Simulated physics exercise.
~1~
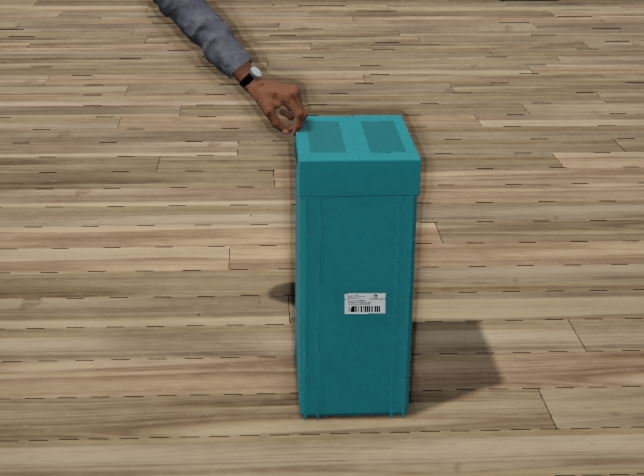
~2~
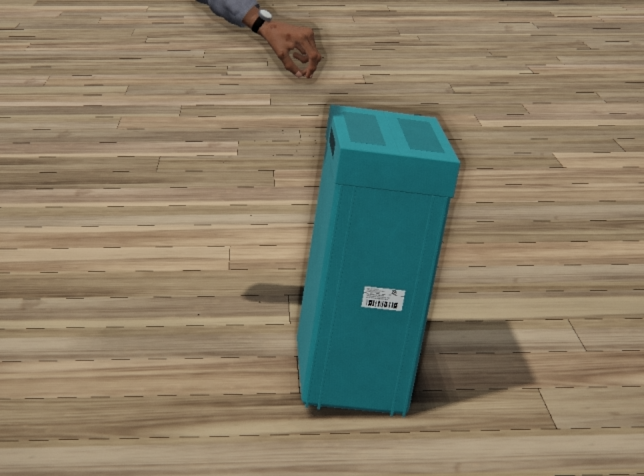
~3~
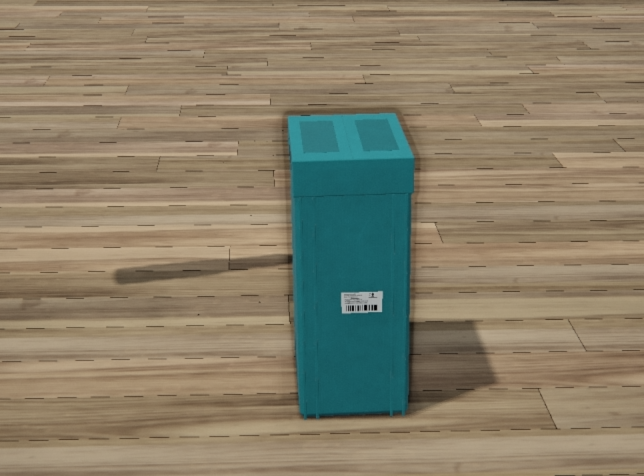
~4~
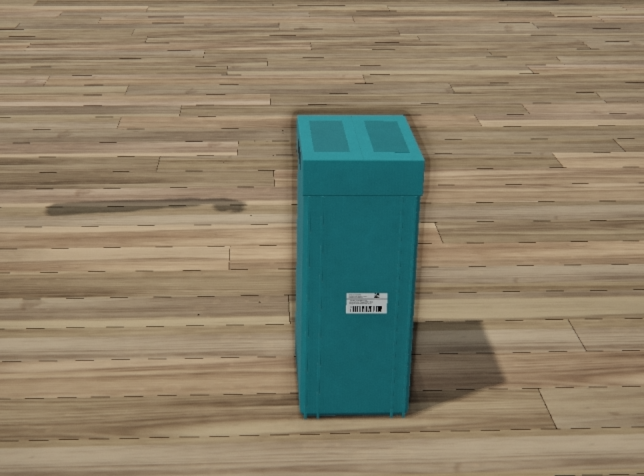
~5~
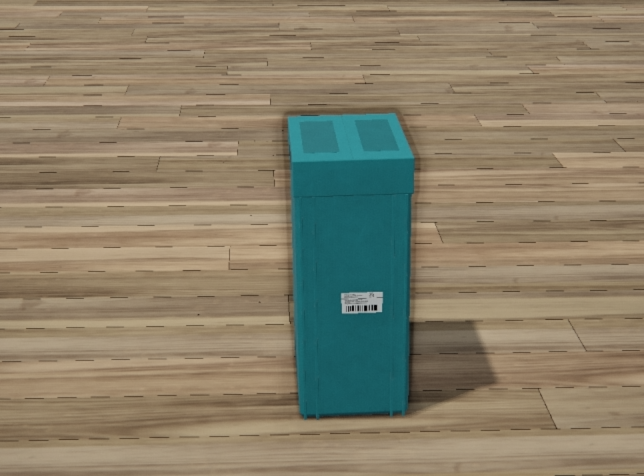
A tall turquoise tote with a small white label on its front stands near the centre of a pale wooden plank floor, seen from slightly above by a still camera. A hand in a grey-blue sleeve, with a band at the wrist, reaches in from the upper left and touches its top edge. The tote tips to the right, leaning on its base, as the hand lets go and draws back out of view. It rocks back to the left until nearly upright, then sways slightly right and slightly left again. Finally it settles standing on its base, its shadow falling to the right.
